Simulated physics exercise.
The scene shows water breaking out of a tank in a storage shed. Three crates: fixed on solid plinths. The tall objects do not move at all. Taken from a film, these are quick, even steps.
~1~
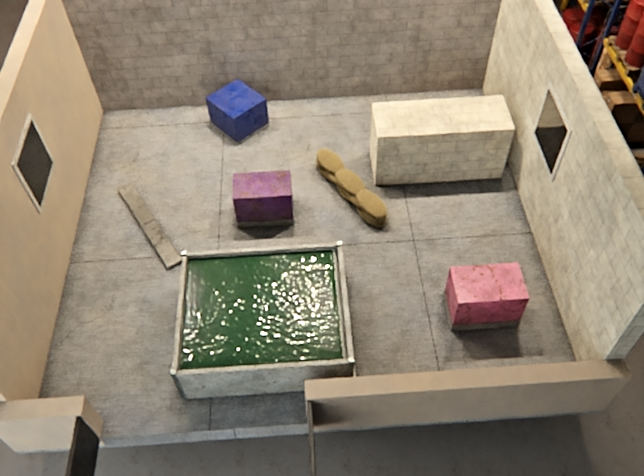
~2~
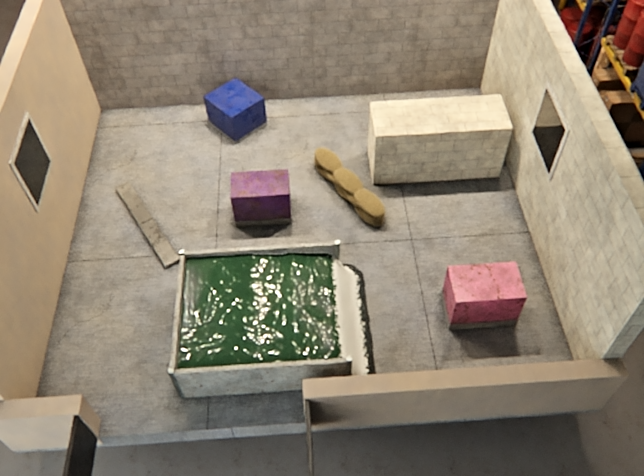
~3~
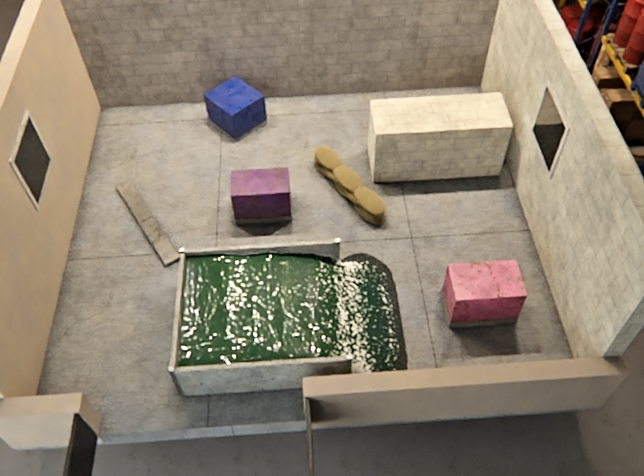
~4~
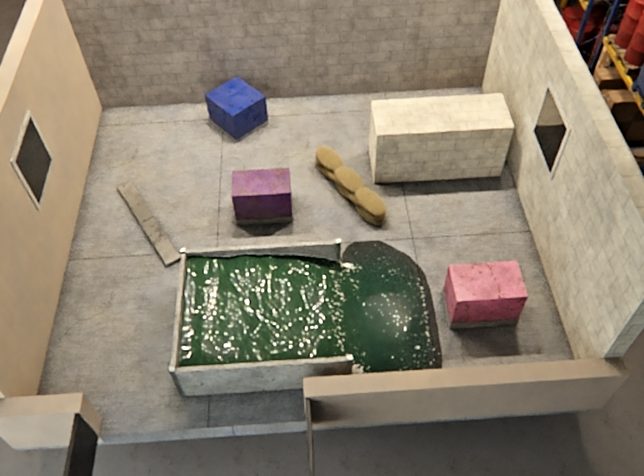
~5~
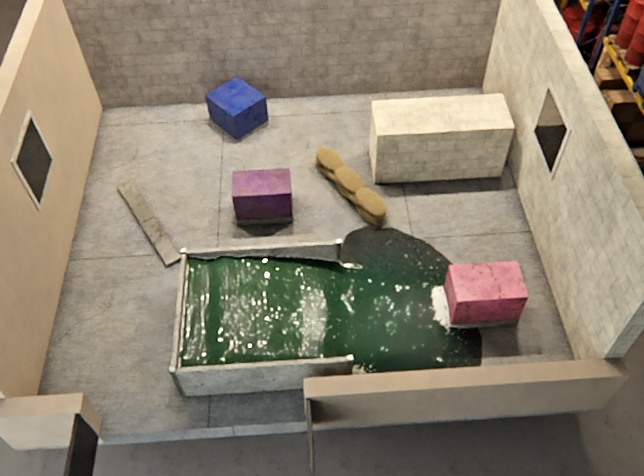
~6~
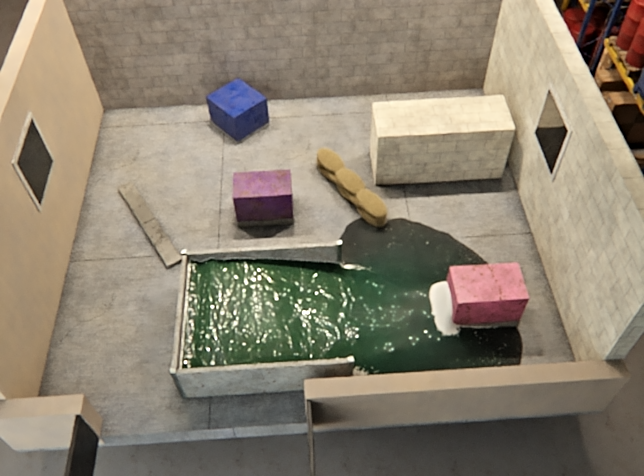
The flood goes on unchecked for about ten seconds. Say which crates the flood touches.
Most likely the purple crate remains untouched; most likely the blue crate gets water on it; most likely the pink crate gets water on it.
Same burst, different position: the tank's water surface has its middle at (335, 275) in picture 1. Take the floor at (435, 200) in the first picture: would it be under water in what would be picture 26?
Submerged.
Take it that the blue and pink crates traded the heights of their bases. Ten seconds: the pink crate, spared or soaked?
The pink crate is overtopped.
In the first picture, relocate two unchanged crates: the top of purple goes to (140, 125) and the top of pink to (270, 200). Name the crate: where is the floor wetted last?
Crate marked purple.
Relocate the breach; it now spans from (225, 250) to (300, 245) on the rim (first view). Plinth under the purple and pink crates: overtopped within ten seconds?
I expect purple goes wet while pink remains untouched.
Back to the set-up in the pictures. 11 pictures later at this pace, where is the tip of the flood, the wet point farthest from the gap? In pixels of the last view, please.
My pick would be pixel (490, 117).
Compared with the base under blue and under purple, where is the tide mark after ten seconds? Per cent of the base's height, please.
Taking them in the order asked, 320 percent and 70 percent.
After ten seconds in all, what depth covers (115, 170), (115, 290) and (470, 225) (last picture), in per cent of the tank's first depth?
Going place by place: 2 %, 2 % and 14 %.
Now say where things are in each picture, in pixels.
The first frame shows still water in the open tank at (263, 307).
In the second frame, the front is at (342, 268), out from the gap at (341, 316).
In the third frame, water pours out at (341, 316) and has run to (362, 258).
In the fourth frame, the front is at (394, 253), out from the gap at (341, 317).
In the fifth frame, water pours out at (342, 318) and has run to a hidden place.
In the sixth frame, the front is at (514, 337), out from the gap at (342, 320).
A moment on, water covers 25 % of the floor; the purple crate not reached, the blue crate not reached, the pink crate water round its plinth.
Next, water covers 30 % of the floor; the purple crate not reached, the blue crate not reached, the pink crate water round its plinth.
Then, water covers 35 % of the floor; the purple crate not reached, the blue crate not reached, the pink crate water round its plinth.
Later, water covers 55 % of the floor; the purple crate water round its plinth, the blue crate water round its plinth, the pink crate water round its plinth.
In the end, water covers 85 % of the floor; the purple crate stayed above the water, the blue crate was topped, the pink crate was topped.
